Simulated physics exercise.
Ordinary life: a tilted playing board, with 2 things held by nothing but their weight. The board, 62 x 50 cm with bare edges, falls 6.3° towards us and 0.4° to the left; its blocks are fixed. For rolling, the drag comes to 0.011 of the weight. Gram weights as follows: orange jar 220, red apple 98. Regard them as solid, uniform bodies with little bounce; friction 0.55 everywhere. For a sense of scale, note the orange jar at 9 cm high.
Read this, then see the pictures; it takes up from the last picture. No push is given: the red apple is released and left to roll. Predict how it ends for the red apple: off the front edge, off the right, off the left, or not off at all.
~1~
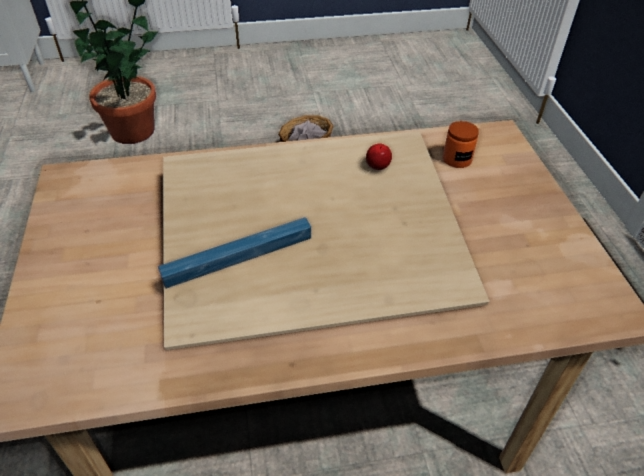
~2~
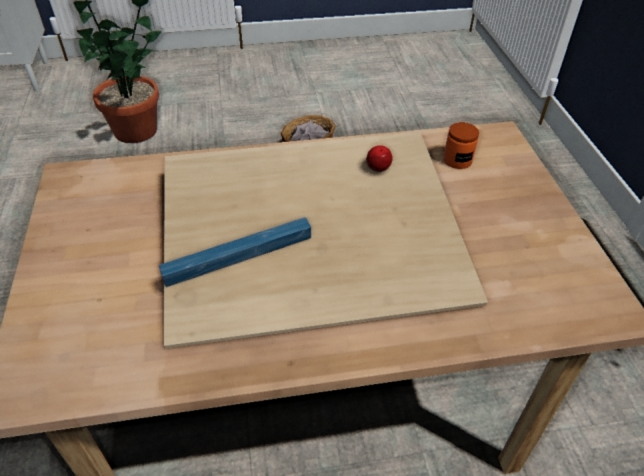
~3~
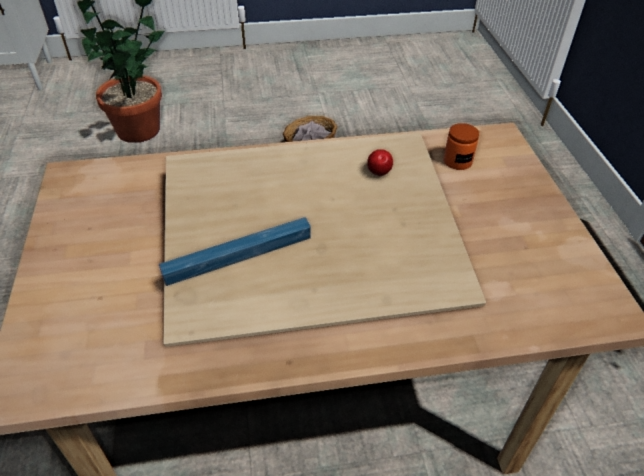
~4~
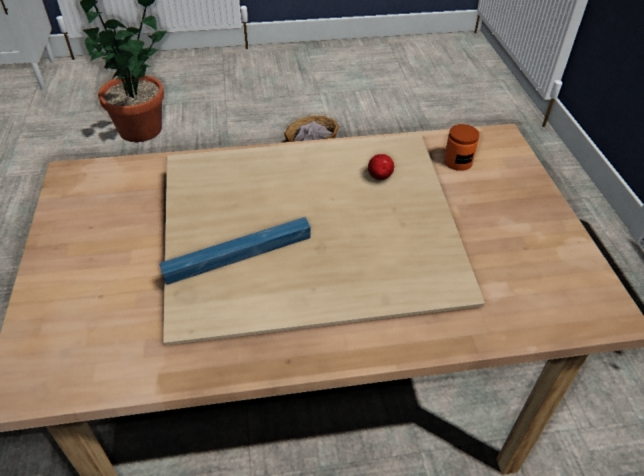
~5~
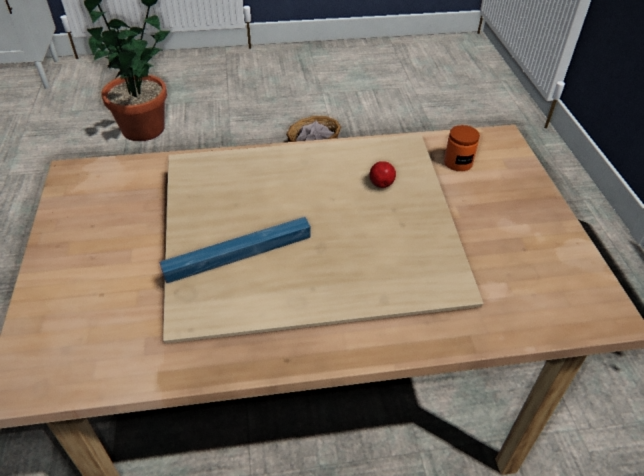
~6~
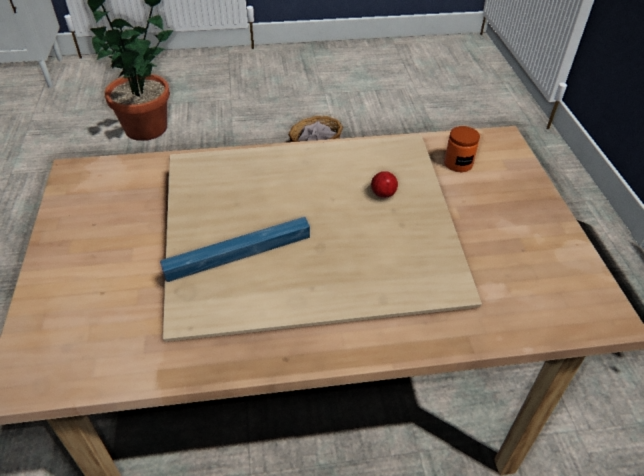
It goes off the front edge.
Then, 0.40 s after the last picture, 12 cm of board to the near edge; red apple near (397, 252).
Then, 0.70 s after the last picture, it has gone over the near edge; red apple near (415, 348).
Then, 0.90 s after the last picture, it has gone over the near edge; red apple near (420, 457).
By the end, it has gone over the near edge; orange jar in place, give or take 8 cm.
